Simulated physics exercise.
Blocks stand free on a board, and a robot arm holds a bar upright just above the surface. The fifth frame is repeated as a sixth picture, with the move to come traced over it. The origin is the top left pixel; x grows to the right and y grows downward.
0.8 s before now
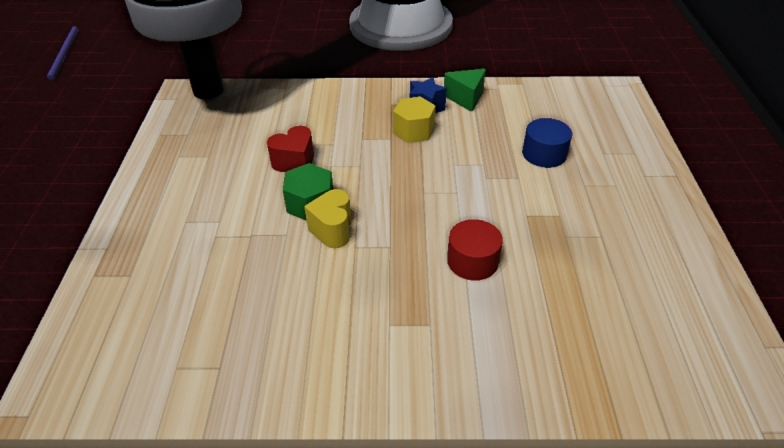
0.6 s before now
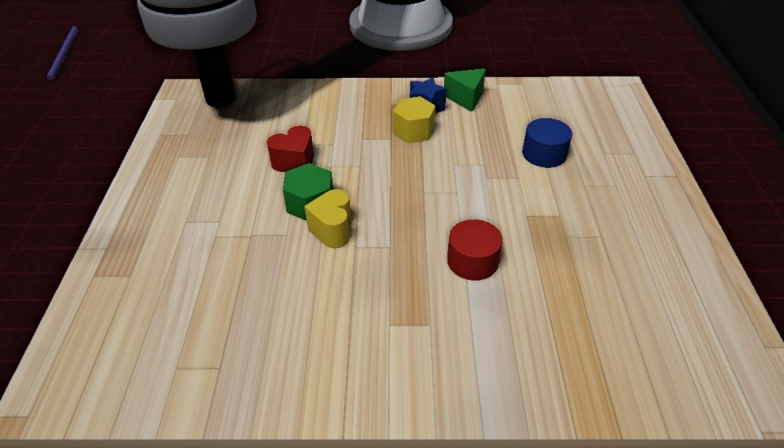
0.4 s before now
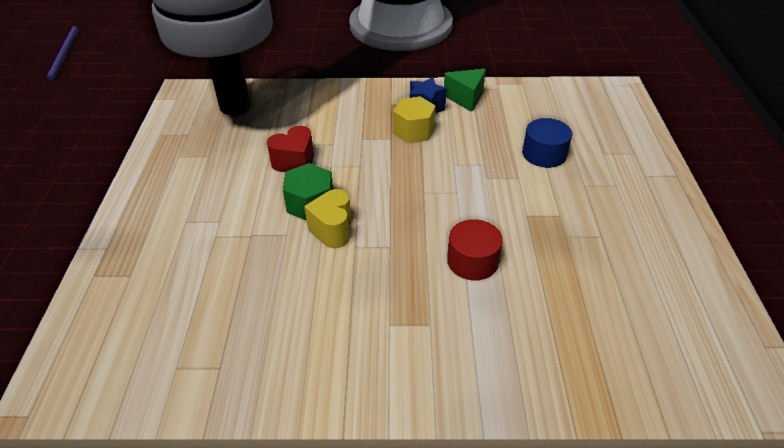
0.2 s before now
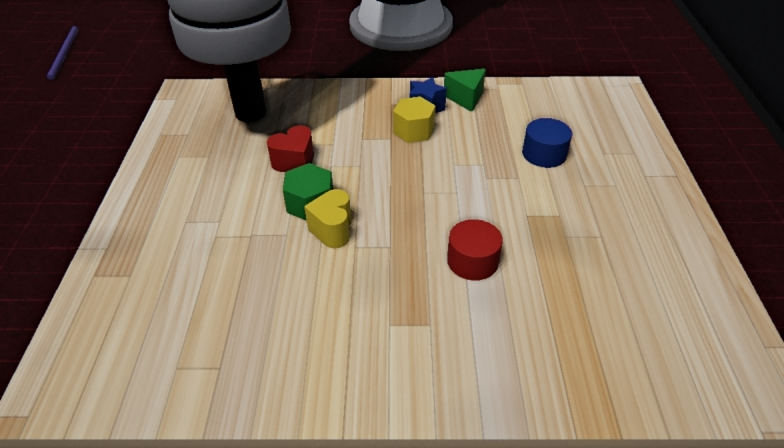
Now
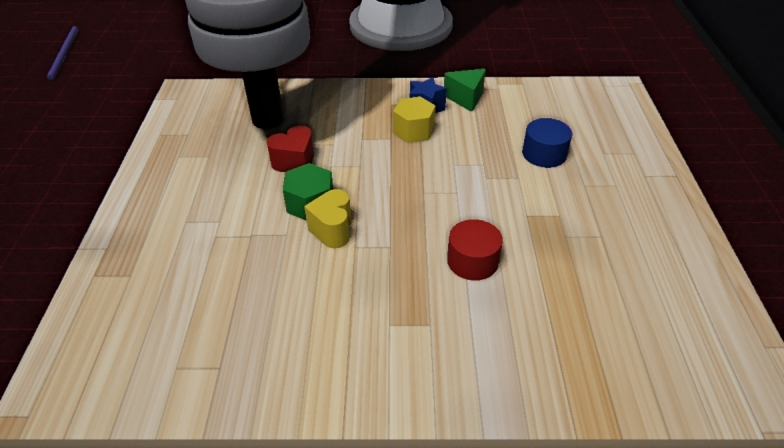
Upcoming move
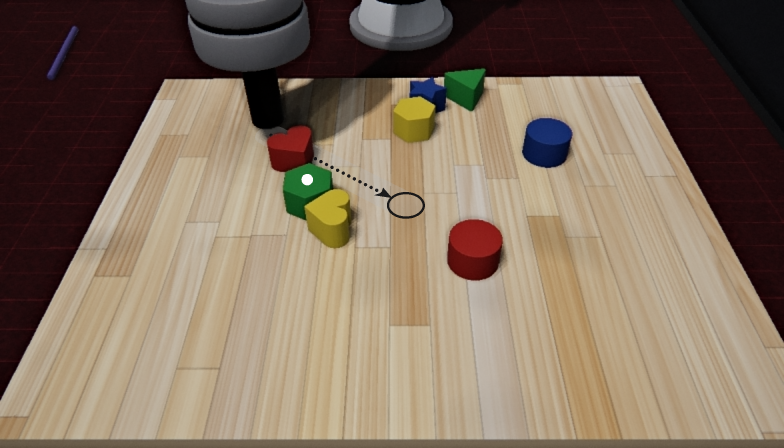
A robot arm holding a dark upright bar slid a short way right and toward the viewer, nearing the red heart at the upper left, while the colourful blocks on the wooden board stayed still.
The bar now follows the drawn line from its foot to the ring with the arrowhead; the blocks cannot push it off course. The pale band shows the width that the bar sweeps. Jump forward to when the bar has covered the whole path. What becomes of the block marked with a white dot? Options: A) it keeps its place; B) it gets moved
Answer: B.
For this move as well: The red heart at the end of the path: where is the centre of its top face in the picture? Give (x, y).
Close to (305, 159).
The drawn path runs from (271, 135) directly to (406, 205); the dot is on the green six-sided block.
One third of the way, bar at (310, 142); red heart at (304, 154), turned 40° clockwise; green six-sided block at (308, 184).
Two thirds of the way, bar at (356, 165); red heart at (305, 159), turned 85° clockwise; green six-sided block at (305, 187), turned 15° anticlockwise; yellow heart at (333, 209).
At the end, bar at (406, 190); red heart at (305, 159), turned 85° clockwise; green six-sided block at (305, 187), turned 15° anticlockwise; yellow heart at (333, 209); red circle not moved.
